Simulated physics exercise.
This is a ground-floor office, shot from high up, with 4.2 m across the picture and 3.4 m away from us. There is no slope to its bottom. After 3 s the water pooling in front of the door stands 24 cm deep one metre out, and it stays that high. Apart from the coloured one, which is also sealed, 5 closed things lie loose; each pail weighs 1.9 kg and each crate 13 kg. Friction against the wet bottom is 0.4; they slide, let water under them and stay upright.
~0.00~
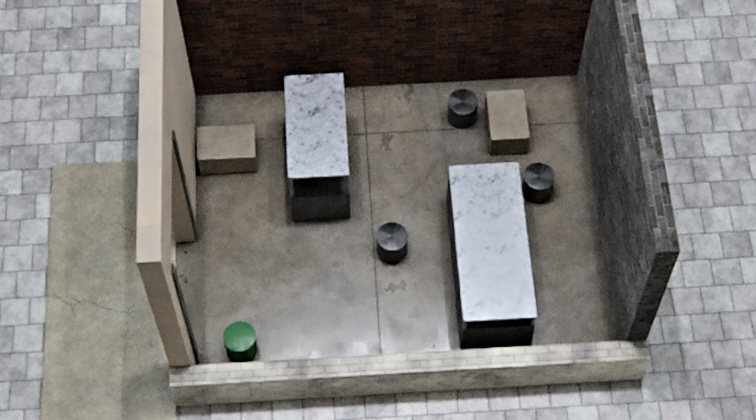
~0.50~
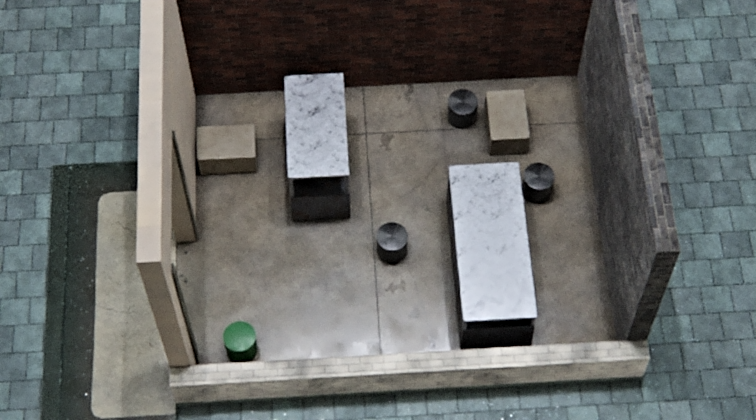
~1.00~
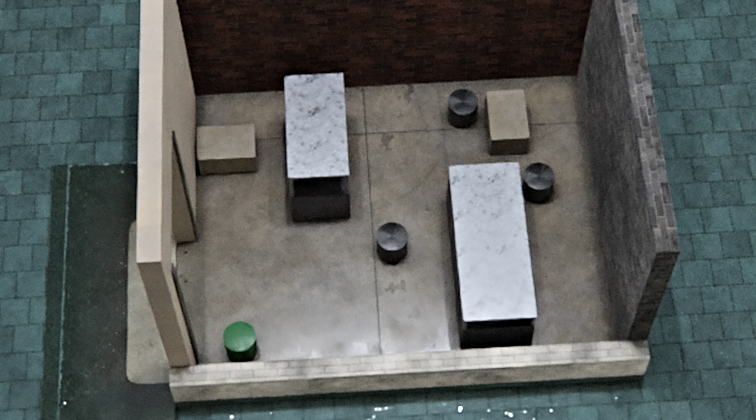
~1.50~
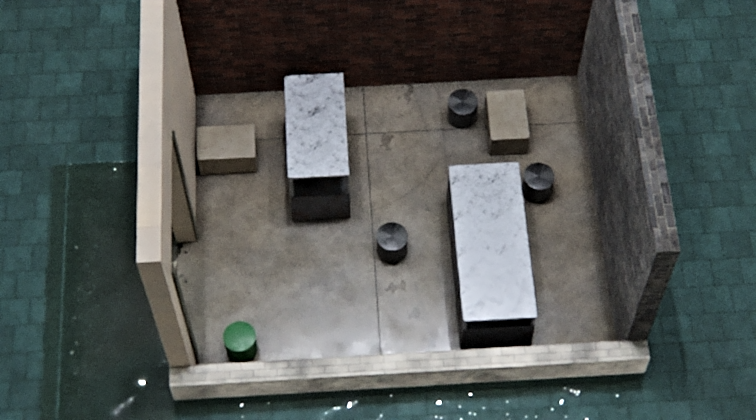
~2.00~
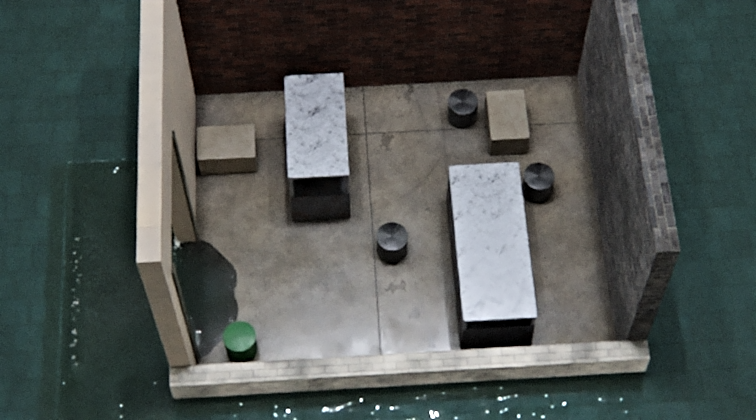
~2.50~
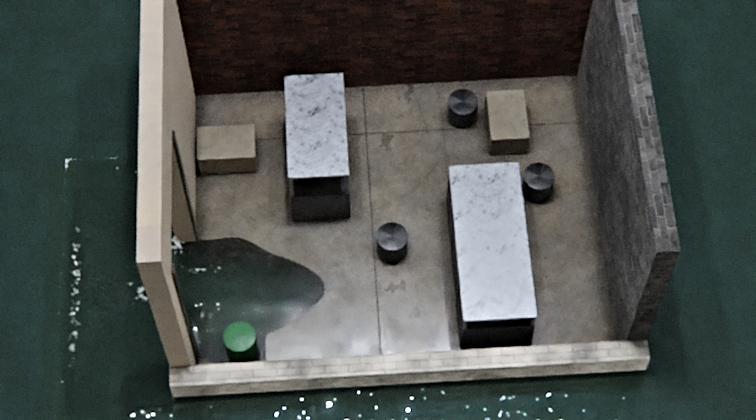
To begin with, a roofless room with two pale-topped tables, dark stools, boxes and a green pail stands on dry paving. Dark green water then covers the ground outside, swallowing the paler slab at left. Finally, water enters through the left doorway and spreads around the pail, while the objects stay put.
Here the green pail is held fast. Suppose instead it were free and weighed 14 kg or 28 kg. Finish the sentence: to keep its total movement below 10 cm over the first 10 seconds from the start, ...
To keep it below that, only the heavier weight works.
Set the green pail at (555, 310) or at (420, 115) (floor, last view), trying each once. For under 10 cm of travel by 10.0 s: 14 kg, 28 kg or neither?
At the first spot the lesser mass is plenty, at the second the heavier mass is required.
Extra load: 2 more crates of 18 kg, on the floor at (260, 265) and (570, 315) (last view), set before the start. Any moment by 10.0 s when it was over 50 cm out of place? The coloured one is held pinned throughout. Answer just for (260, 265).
As it turns out, it moves farther than that.
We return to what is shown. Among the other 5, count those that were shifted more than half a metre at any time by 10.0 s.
Count: 5.
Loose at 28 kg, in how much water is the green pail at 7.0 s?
11 cm, roughly.
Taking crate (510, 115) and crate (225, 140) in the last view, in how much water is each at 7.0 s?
Around 4 cm and 5 cm.
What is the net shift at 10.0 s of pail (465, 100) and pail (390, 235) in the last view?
They sit 200 cm and 120 cm away, in the order given.
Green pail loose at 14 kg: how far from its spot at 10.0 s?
About 300 cm.
After 3.5 s the green pail would be 5 cm from its start with 14 kg and 0 cm from its start with 28 kg; 7 cm of water round it then.
After 4.5 s the green pail would be 38 cm from its start with 14 kg and 0 cm from its start with 28 kg; 8 cm of water round it then.
After 7.0 s the green pail would be 129 cm from its start with 14 kg and 0 cm from its start with 28 kg; 11 cm of water round it then.
After 10.0 s the green pail would be 300 cm from its start with 14 kg and 0 cm from its start with 28 kg; 18 cm of water round it then.
